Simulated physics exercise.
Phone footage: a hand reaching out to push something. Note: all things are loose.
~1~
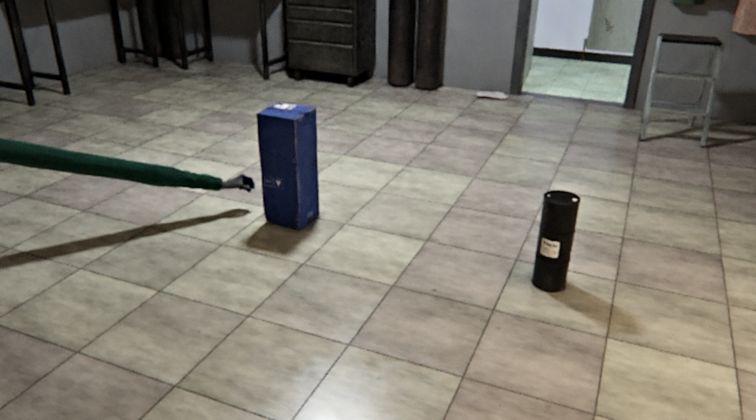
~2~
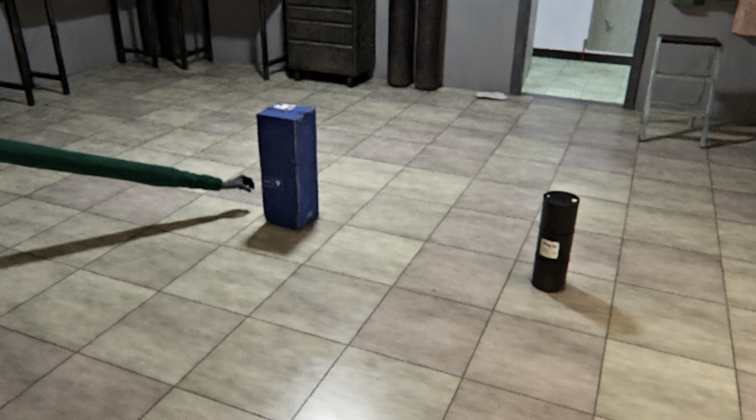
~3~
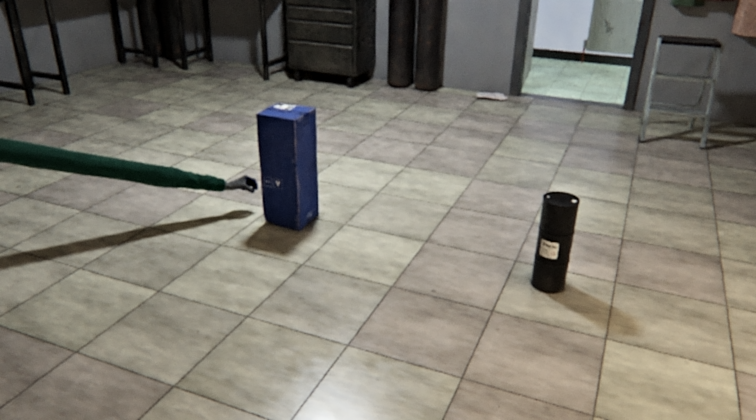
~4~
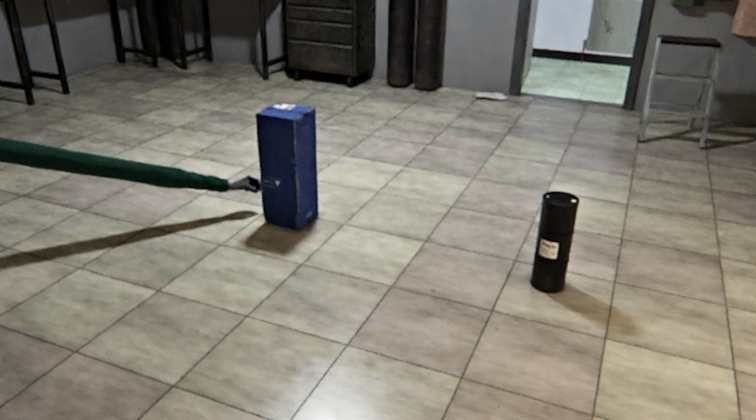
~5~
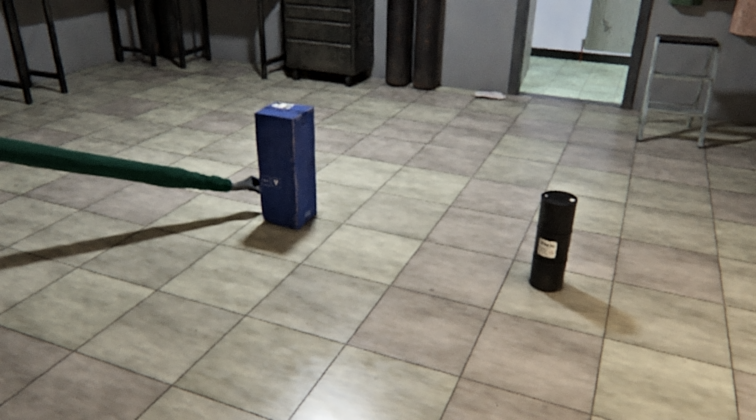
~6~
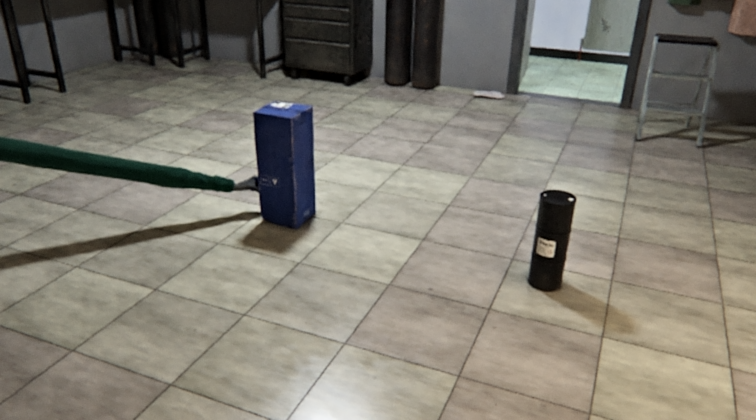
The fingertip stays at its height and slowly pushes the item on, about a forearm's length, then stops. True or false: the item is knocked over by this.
False.
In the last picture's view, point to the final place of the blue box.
The object finishes roughly at pixel (347, 176).
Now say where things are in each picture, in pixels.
Blue box (290, 167), in the first frame.
Blue box (289, 167), in the second frame.
Blue box (289, 167), in the third frame.
Blue box (289, 167), in the fourth frame.
Blue box (287, 166), in the fifth frame.
Blue box (286, 165), in the sixth frame.
Then, 0.40 s past the last view, blue box displaced a little near (301, 168).
Then, 0.80 s past the last view, blue box displaced about its own width near (322, 172).
Then, 1.20 s past the last view, blue box displaced about its own width near (343, 176).
Finally, moved from the start, blue box. Final places as the last picture's camera would see them, blue box near (347, 176).
